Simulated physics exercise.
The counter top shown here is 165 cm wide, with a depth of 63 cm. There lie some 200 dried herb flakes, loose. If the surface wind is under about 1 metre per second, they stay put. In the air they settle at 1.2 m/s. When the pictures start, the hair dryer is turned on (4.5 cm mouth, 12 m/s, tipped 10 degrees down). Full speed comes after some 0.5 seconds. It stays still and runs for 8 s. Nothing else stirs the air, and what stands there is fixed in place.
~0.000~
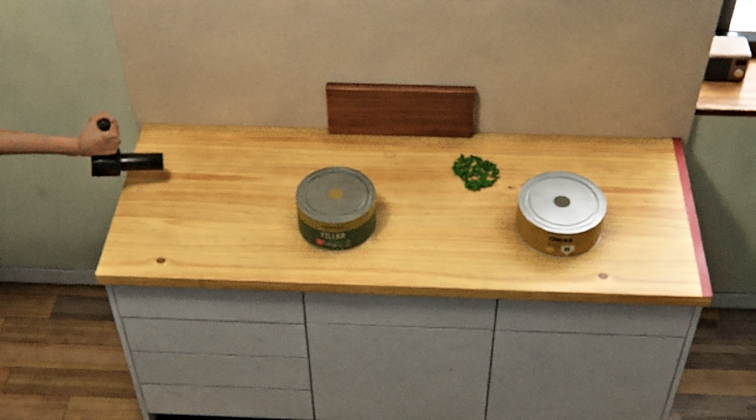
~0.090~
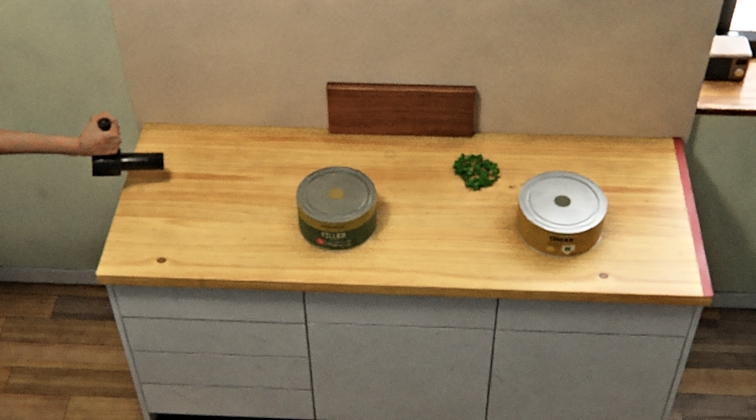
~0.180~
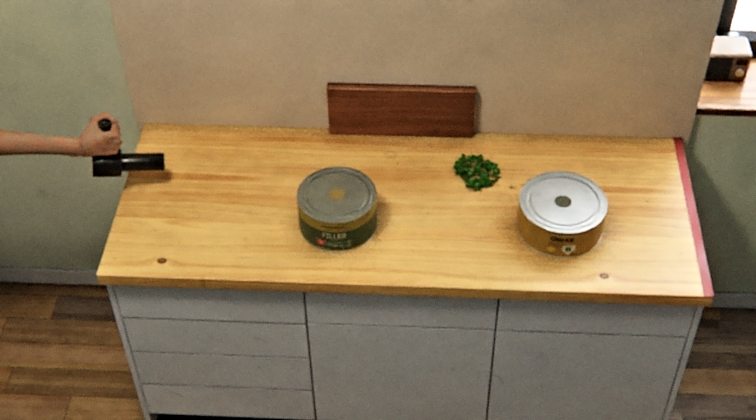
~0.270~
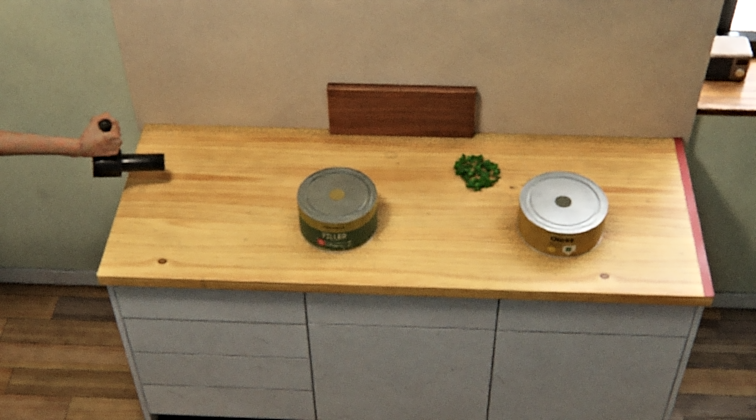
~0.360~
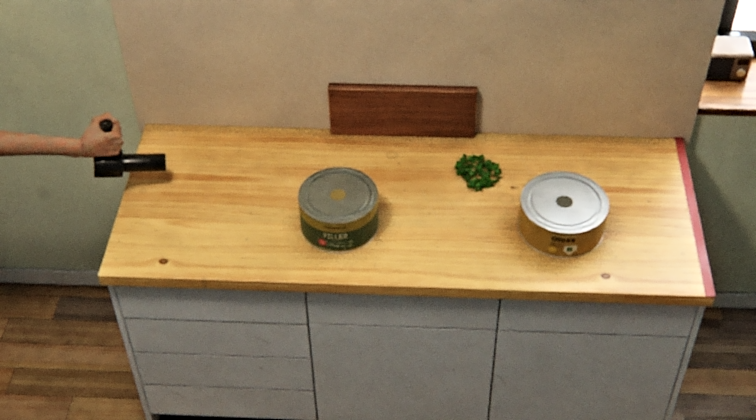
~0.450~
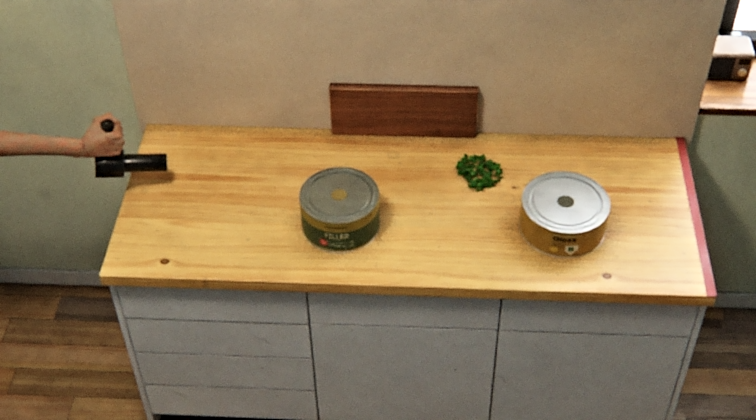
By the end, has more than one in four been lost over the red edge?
Yes - I'd bet the limit of a quarter at that edge is broken.
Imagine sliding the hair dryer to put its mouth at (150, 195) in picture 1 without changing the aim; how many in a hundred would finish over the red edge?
Then about 100 %.
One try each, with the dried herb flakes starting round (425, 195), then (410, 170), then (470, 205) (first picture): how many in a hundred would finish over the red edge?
50 %, 70 %, 30 %.
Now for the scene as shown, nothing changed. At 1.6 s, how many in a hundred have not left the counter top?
About 25 %.
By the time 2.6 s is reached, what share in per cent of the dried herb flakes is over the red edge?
I'd say somewhere near 90 %.
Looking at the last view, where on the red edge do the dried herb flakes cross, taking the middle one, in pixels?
About (692, 176).
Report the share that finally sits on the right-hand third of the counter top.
5 %.
After 1.6 s, 54 % are on the move or not yet settled, 77 % are over the red edge; the middle of those still in play is near (682, 196).
After 2.6 s, 10 % are on the move or not yet settled, 90 % are over the red edge.
After 4.4 s, 8 % are on the move or not yet settled, 91 % are over the red edge.
After 8.0 s, at the end, 93 % are over the red edge.
